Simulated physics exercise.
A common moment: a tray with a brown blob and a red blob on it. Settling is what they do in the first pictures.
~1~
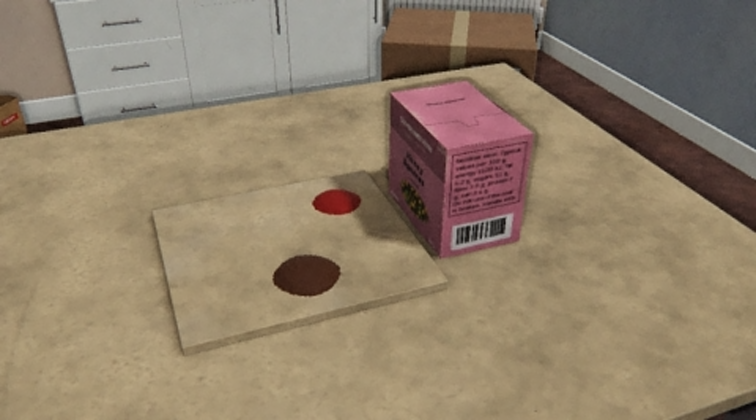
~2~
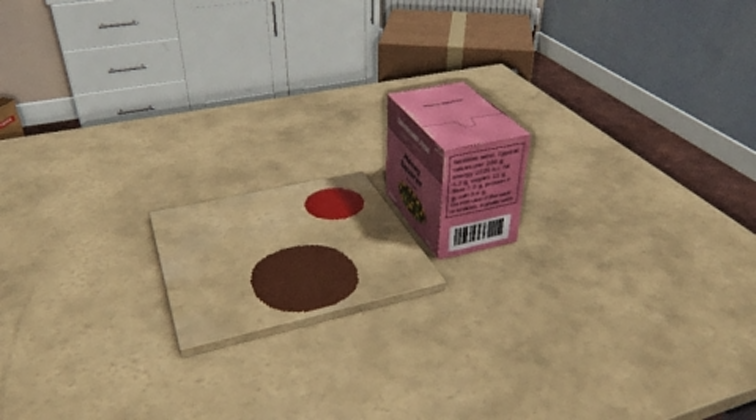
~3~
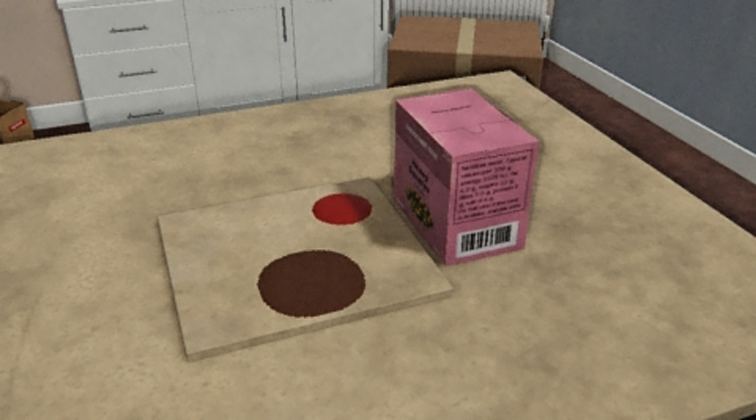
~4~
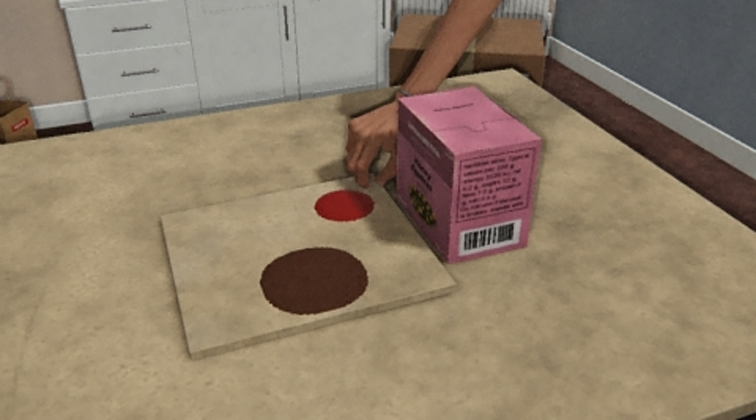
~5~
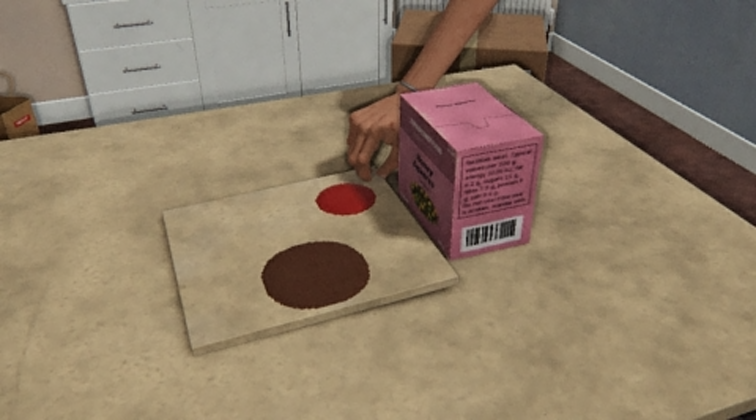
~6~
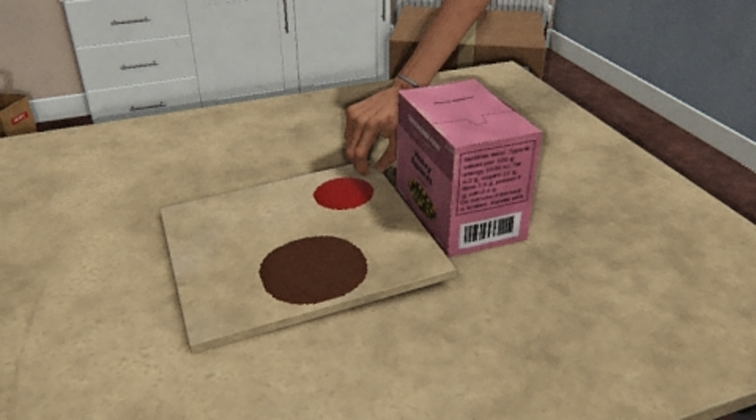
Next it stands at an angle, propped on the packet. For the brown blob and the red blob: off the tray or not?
Take the brown blob first: It goes over; then the red blob keeps its place.
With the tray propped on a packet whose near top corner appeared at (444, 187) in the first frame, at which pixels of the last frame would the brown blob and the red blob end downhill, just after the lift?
In the last picture, the first tip sits around (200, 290), the second around (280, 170).
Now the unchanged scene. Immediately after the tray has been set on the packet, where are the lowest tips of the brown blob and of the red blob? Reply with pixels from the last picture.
(174, 305), then (249, 162).
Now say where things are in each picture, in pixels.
The tray lies flat; brown blob (307, 272) a low mound; red blob (336, 200) a low mound; packet (486, 198), in the first frame.
They settle; brown blob (305, 276) spread thin; red blob (334, 202) spread thin, in the second frame.
At rest; brown blob (312, 281) spread thin; red blob (342, 207) spread thin, in the third frame.
A hand takes the end; brown blob (314, 277) spread thin; red blob (344, 204) spread thin, in the fourth frame.
The end is rising; brown blob (315, 272) spread thin; red blob (346, 197) spread thin, in the fifth frame.
The tray slopes by about 3°; brown blob (314, 267) spread thin; red blob (343, 191) spread thin; packet (494, 197), in the sixth frame.
Shortly, slope about 34°; the brown blob is dripping off the low end; the red blob has crept a little.
Then, the brown blob is dripping off the low end; the red blob has crept down a long way.
At the finish, slope about 34°; the brown blob is dripping off the low end; the red blob has crept down a long way.
